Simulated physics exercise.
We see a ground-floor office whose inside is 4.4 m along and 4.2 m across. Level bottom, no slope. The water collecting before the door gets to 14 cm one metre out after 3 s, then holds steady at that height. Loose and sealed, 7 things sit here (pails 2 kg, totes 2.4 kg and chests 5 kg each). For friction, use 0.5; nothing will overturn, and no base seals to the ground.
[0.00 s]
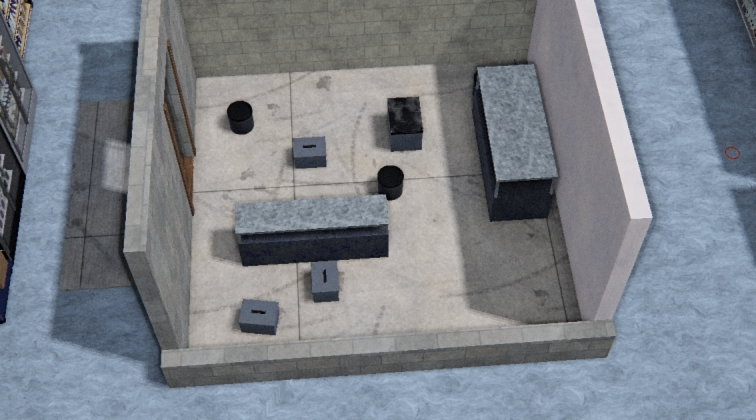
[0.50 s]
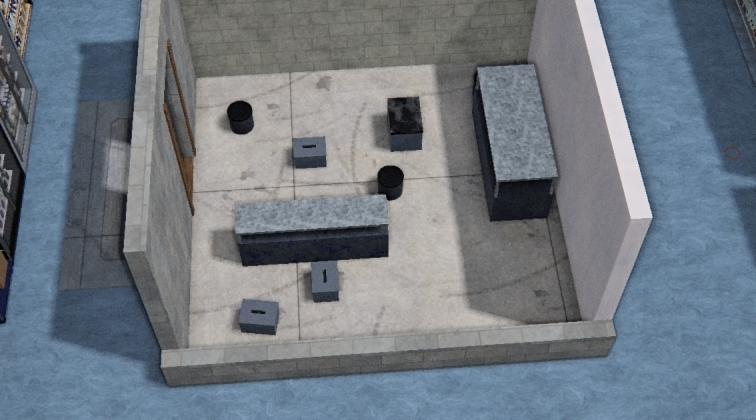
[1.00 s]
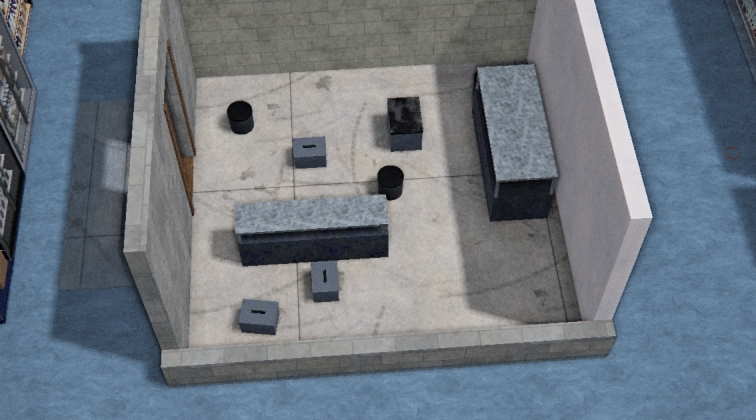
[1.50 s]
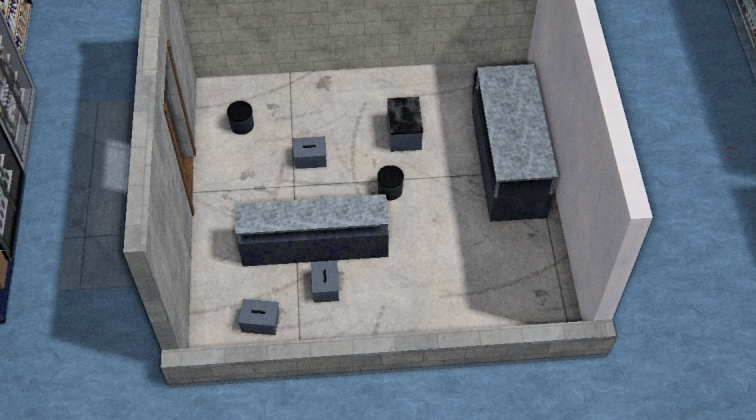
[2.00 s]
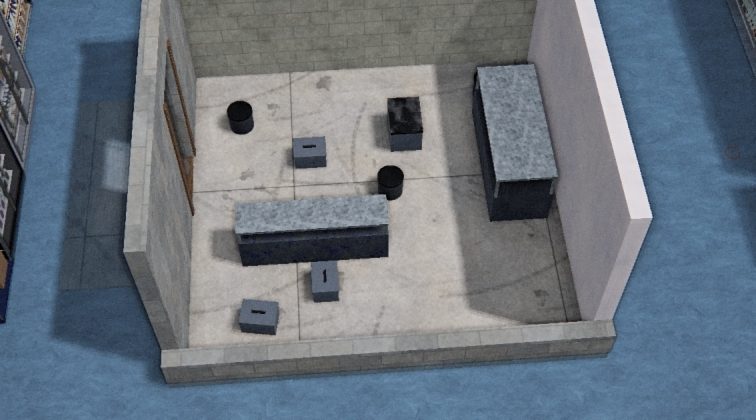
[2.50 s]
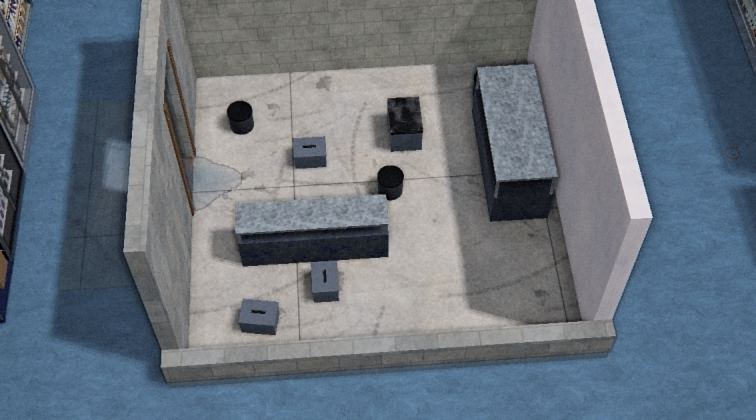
Blue water surrounds a roofless office with pale block walls, seen from high above by a still camera, and gradually dims the paving outside the left-hand doorway. Inside, two long grey-topped counters stand at centre and right, among small grey boxes, a dark-topped block and black round containers on a pale, scuffed floor. Finally a small, thin puddle spreads in through the doorway, while the furnishings stay put.
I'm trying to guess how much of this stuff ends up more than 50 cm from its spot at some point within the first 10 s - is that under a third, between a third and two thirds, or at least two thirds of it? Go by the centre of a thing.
Some: A third to two thirds.
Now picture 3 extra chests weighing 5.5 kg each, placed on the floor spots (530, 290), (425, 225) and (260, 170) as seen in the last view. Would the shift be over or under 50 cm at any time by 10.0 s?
In turn: Within the mark, beyond the mark, beyond the mark.
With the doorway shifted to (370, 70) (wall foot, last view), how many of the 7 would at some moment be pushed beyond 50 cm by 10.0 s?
3.
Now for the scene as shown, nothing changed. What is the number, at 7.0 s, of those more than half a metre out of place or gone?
I make it 3.
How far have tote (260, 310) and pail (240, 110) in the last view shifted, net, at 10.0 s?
0 cm, 20 cm.
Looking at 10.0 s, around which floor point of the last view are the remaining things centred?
I'd put it close to (397, 179) in the last view.
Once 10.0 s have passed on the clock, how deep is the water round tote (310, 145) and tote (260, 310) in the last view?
About 6 and 1 cm.
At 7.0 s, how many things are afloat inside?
At that time, 3.
After 3.5 s 0 of 7 are over 50 cm from their spots; 0 afloat.
After 4.5 s 0 of 7 are over 50 cm from their spots; 0 afloat.
After 7.0 s 3 of 7 are over 50 cm from their spots; 3 afloat.
After 10.0 s 3 of 7 are over 50 cm from their spots, and 3 have been at some point; 3 afloat.
